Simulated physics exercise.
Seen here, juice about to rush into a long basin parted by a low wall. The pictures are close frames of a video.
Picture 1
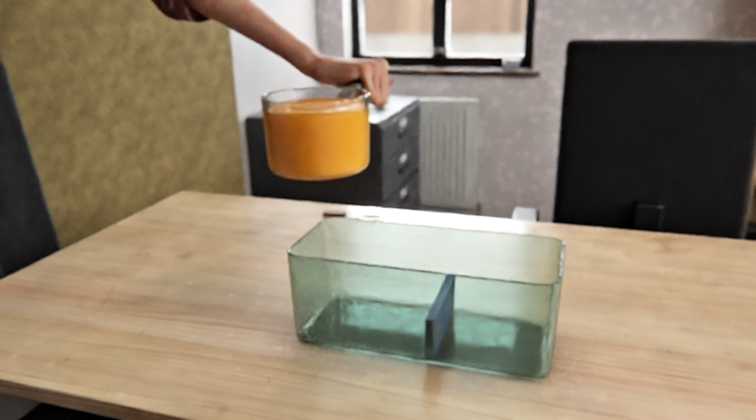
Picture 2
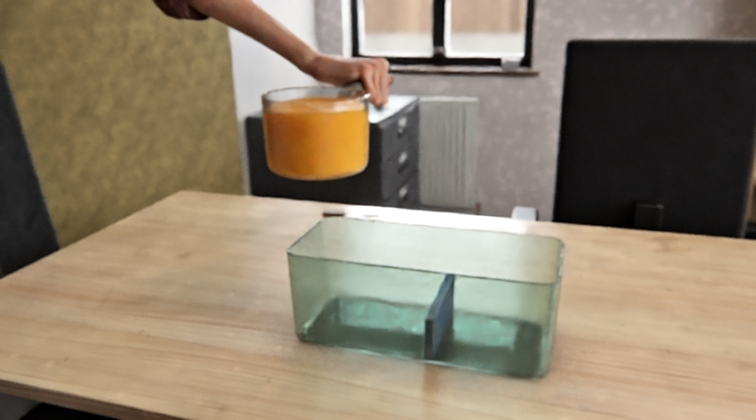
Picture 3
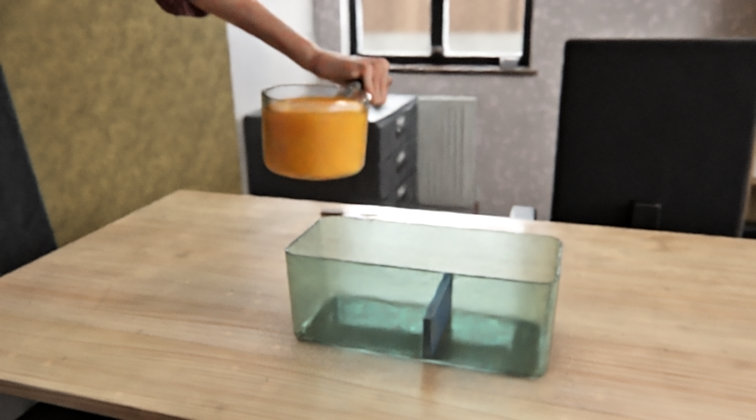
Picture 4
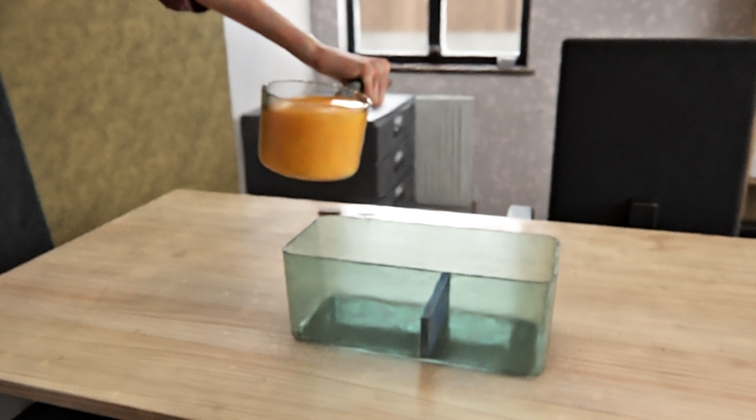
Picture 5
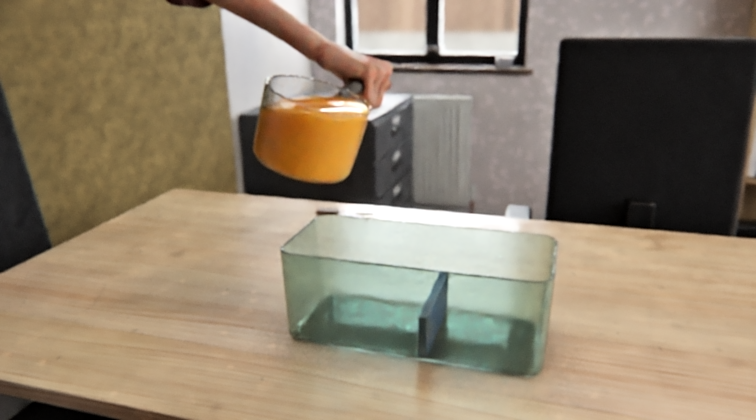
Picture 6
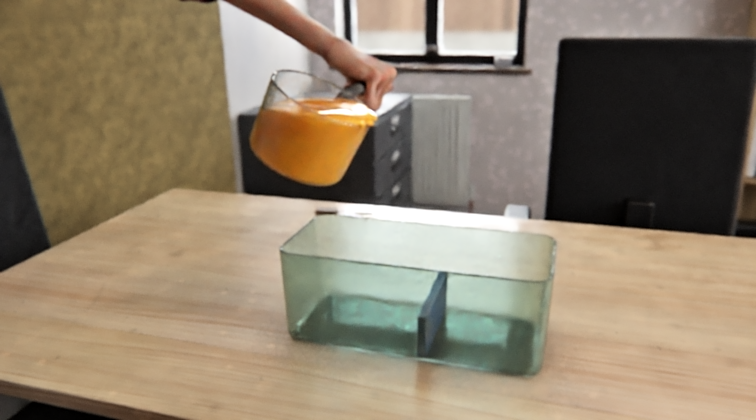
In a room with a wooden table, a hand holds a clear pot of orange juice above a long greenish basin parted by a low wall, then gradually tilts it to the right until the juice reaches the rim.
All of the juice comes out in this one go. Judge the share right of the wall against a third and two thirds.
The share right of the wall is less than a third.
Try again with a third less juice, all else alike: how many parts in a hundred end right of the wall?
About 0 per cent.
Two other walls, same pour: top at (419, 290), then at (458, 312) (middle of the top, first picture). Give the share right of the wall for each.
About 70 and 10 per cent.
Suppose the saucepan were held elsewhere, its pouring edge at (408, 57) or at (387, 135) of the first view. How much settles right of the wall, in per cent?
Roughly 90 per cent, and 45 per cent.
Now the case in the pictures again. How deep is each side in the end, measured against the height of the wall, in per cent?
Near 50 on the left, 20 on the right.
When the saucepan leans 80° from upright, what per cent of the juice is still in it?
Some 55 per cent.
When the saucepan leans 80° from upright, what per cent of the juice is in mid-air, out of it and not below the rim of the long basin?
Roughly 30 in a hundred.
A moment on, the saucepan is tipped on its side and 53 per cent is still to pour, 11 is left of the wall and 4 right of it.
Next, the saucepan is tipped on its side and 17 per cent is still to pour, 46 is left of the wall and 24 right of it.
Then the saucepan is tipped on its side and 5 per cent is still to pour, 65 is left of the wall and 25 right of it.
Later the saucepan is tipped on its side and 2 per cent is still to pour, 71 is left of the wall and 25 right of it.
Finally, 73 per cent lies left of the wall, 26 right of it and 1 outside.
